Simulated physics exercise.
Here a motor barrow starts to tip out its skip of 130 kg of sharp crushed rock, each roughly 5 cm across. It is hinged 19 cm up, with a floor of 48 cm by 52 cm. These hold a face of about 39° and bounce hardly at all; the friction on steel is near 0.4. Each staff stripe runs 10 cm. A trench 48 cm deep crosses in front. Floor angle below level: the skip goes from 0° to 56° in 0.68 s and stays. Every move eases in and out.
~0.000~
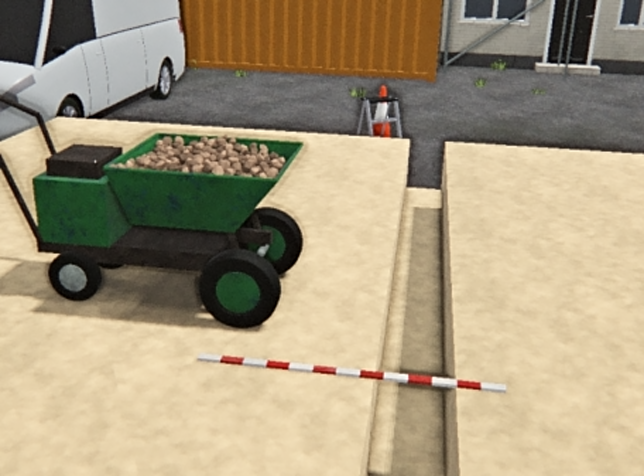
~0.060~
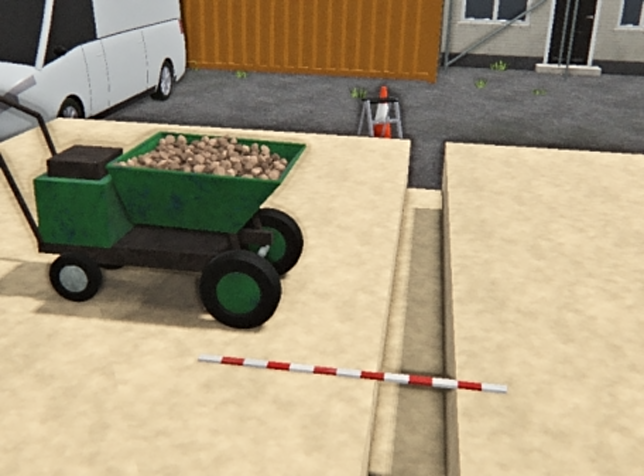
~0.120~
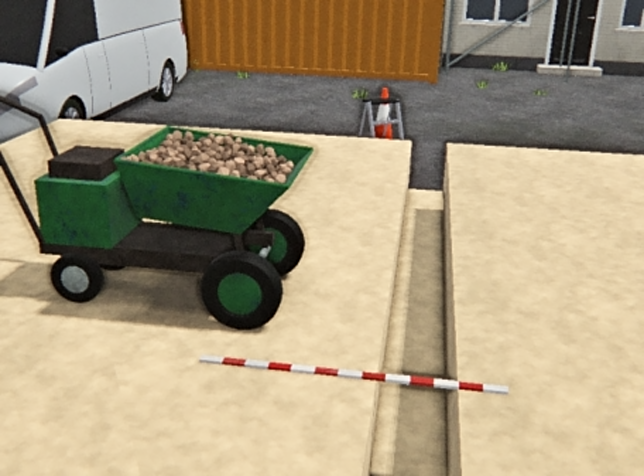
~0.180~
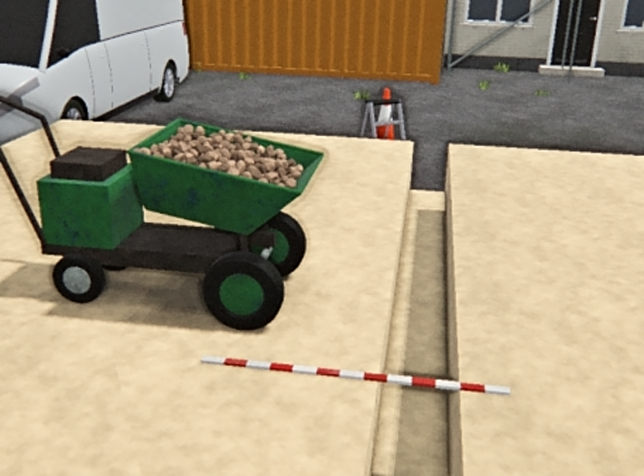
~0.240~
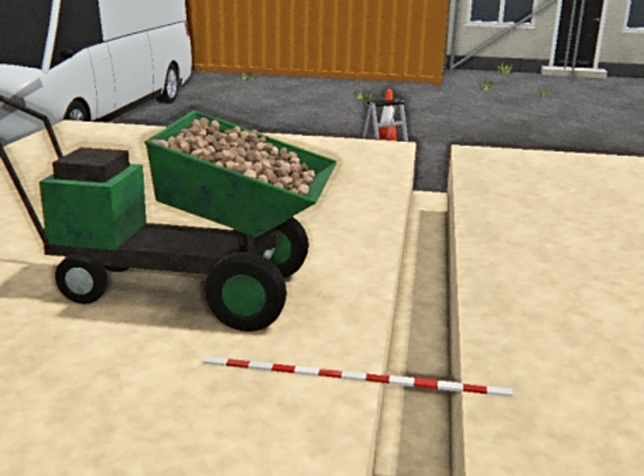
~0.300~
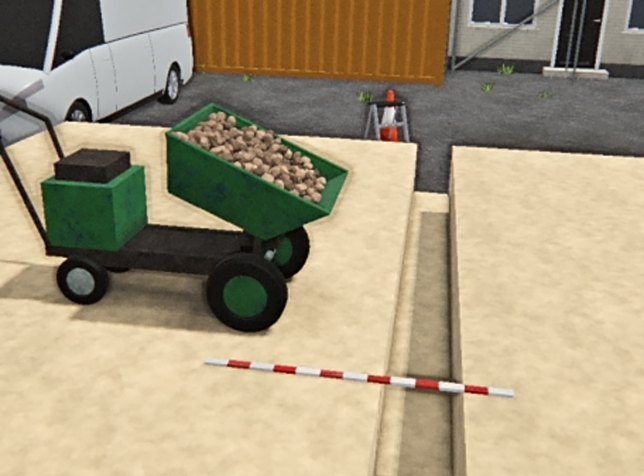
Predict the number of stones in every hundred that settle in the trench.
Close to 38 in a hundred.
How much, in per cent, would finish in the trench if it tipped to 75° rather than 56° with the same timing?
Then roughly 100 percent.
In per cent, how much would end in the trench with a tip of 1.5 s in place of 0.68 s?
That would give about 20 percent.
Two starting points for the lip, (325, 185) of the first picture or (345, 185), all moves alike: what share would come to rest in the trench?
The first start gives about 20 per cent, the second about 10.
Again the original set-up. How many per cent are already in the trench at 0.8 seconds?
I'd say near 5 per cent at that time.
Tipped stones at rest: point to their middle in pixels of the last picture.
Somewhere around (427, 395) in the last picture.
After 0.5 s the floor is at 47°; 100 % in the skip; the foremost stones are at (351, 228).
After 0.8 s the floor is at 56°; 90 % in the skip, 3 % short of the trench, 7 % in the trench; the foremost stones are at (426, 325).
After 1.1 s the floor is at 56°; 66 % in the skip, 2 % short of the trench, 30 % in the trench, 2 % past the trench; the foremost stones are at (508, 327).
After 3.1 s the floor is at 56°; 59 % in the skip, 2 % short of the trench, 38 % in the trench, 2 % past the trench; the foremost stones are at (535, 329).
